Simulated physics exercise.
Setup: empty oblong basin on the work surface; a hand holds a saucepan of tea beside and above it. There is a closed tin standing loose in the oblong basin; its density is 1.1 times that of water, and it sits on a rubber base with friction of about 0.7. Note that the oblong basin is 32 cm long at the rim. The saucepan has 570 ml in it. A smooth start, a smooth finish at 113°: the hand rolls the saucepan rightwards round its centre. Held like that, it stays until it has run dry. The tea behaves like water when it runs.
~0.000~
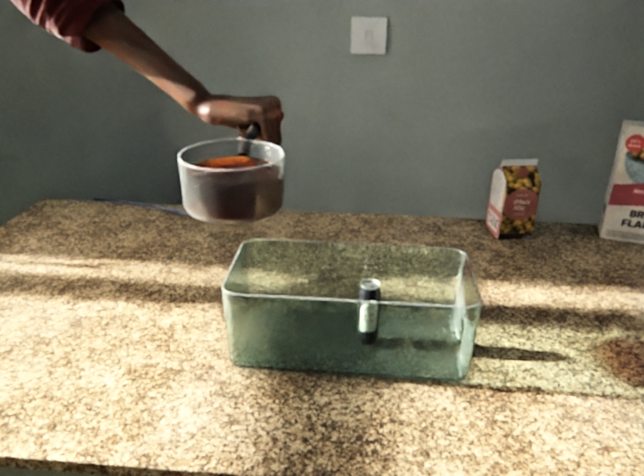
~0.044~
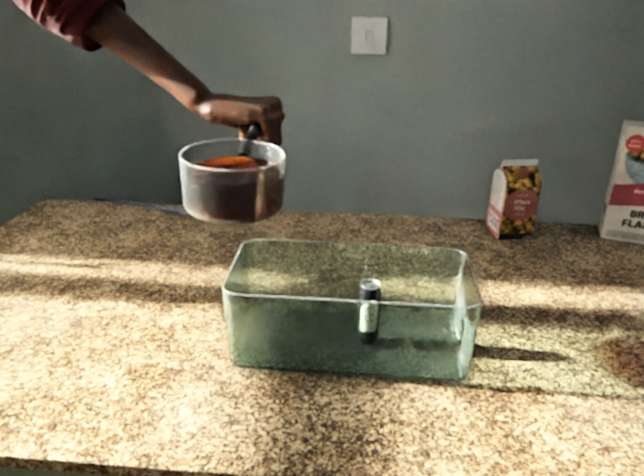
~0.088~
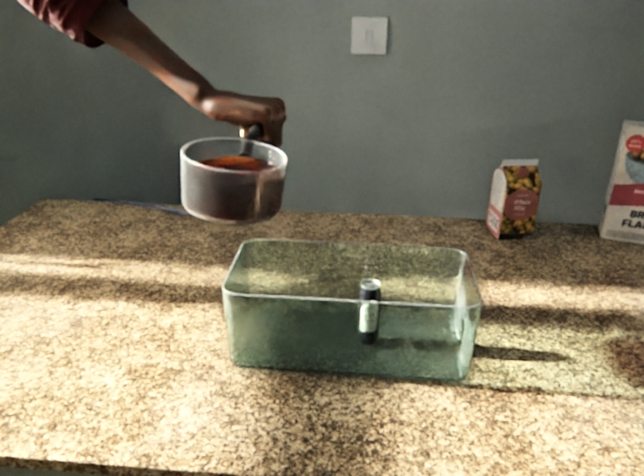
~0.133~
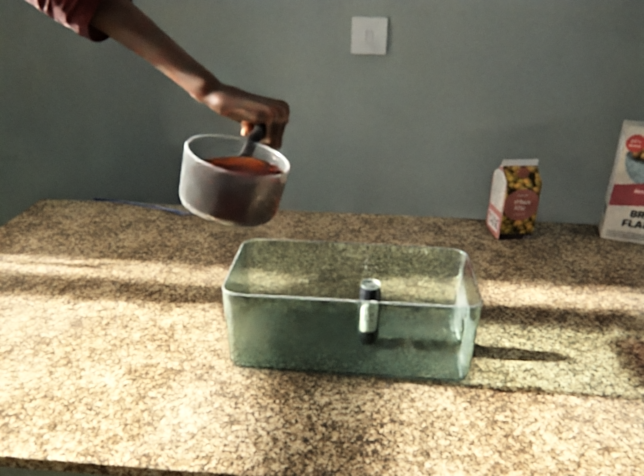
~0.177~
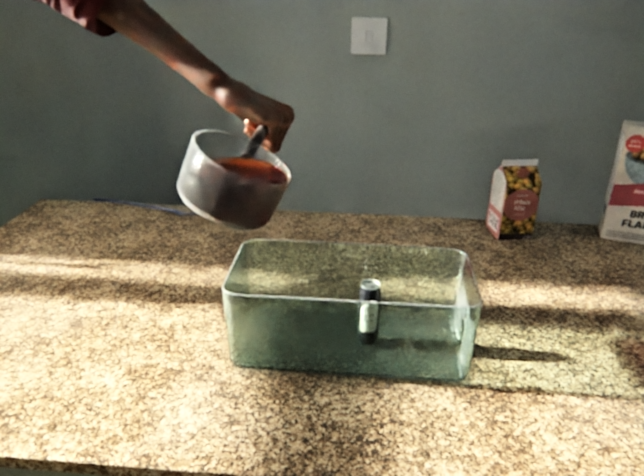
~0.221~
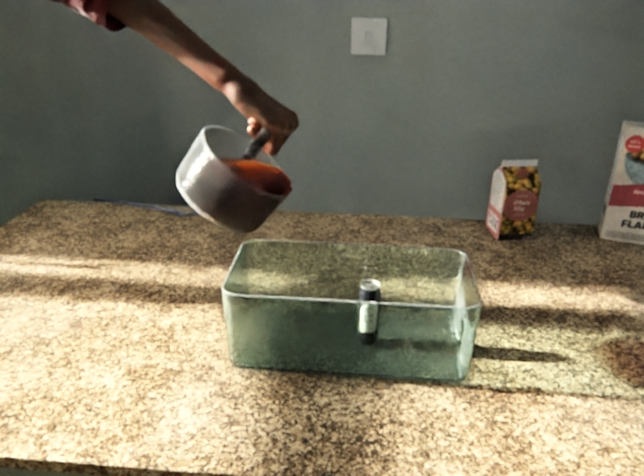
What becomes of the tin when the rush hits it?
It will stay erect.
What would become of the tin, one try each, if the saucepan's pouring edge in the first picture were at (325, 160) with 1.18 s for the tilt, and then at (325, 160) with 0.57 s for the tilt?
Trial 1 - tin stays standing; trial 2 - tin tips.
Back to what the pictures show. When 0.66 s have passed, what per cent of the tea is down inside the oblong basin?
Some 92 per cent.
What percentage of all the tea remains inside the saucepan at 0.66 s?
Roughly 3 per cent.
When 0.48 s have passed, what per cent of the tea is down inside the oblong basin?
The basin holds roughly 40 in a hundred parts at that moment.
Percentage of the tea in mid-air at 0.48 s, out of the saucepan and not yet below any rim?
Around 38 in a hundred.
By 0.48 s the tilt is 106° and 21 per cent is still to pour; the tin stands where it began.
By 0.66 s the tilt is 113° and 3 per cent is still to pour; the tin stands where it began.
By 0.86 s the tilt is 113° and 0 per cent is still to pour; the tin stands where it began.
By 1.07 s the tilt is 113° and 0 per cent is still to pour; the tin stands where it began.
At rest the tin stands where it began.
